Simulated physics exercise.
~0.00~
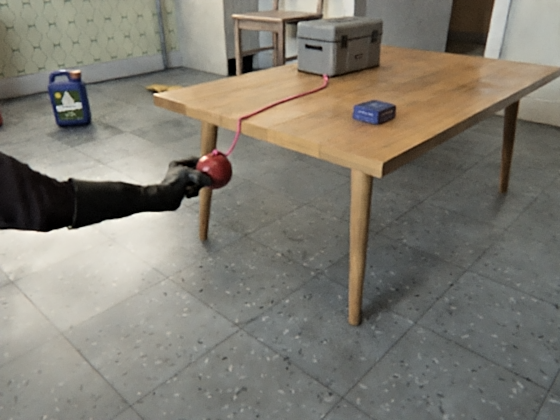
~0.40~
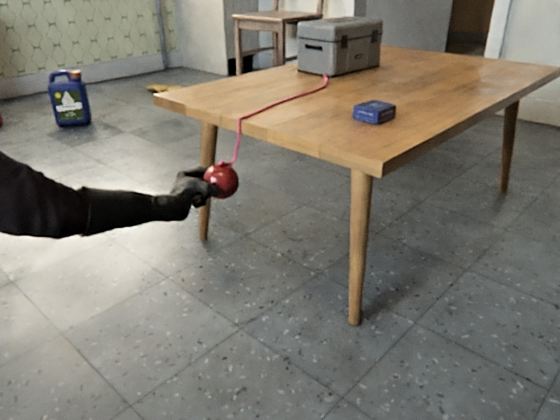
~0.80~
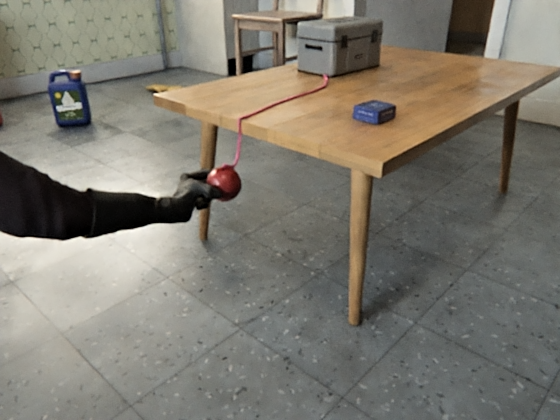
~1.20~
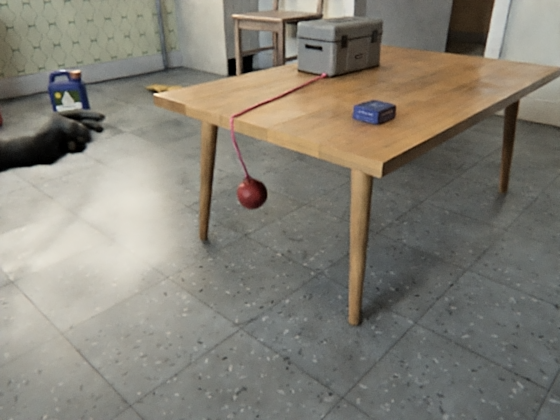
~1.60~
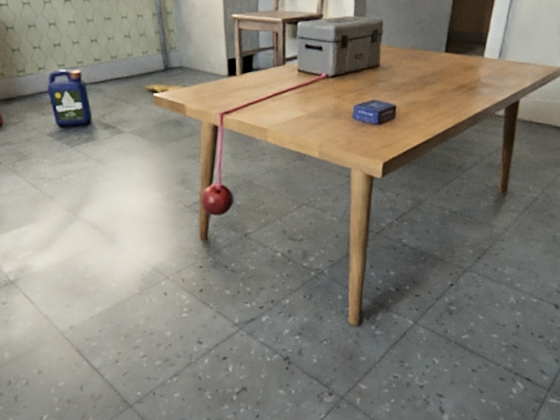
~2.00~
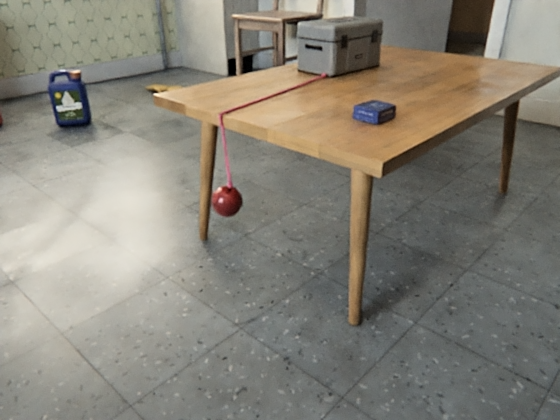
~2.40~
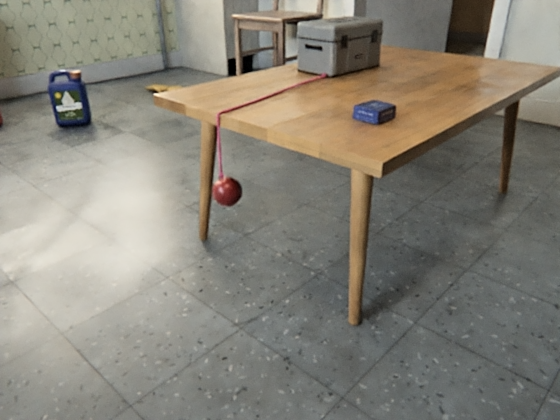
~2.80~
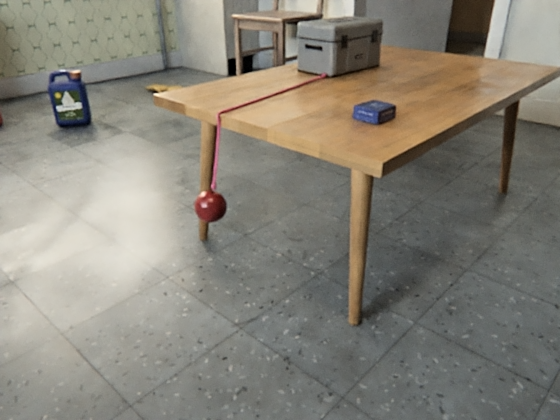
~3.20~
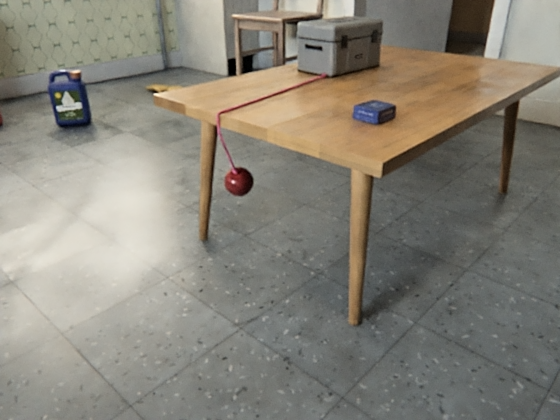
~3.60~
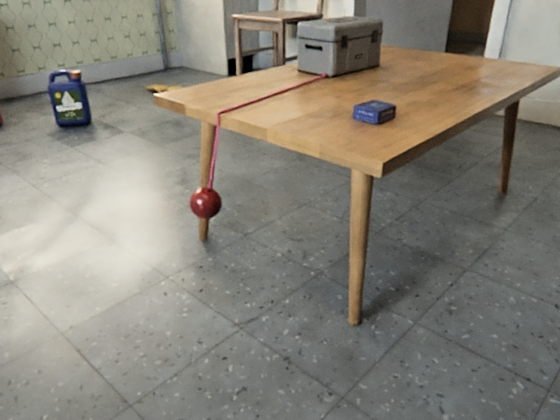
In a room with a grey tiled floor, a gloved hand held a red apple on a string beside a wooden table, then let go, and it swung back and forth below the edge while the grey toolbox and blue box stayed on top.
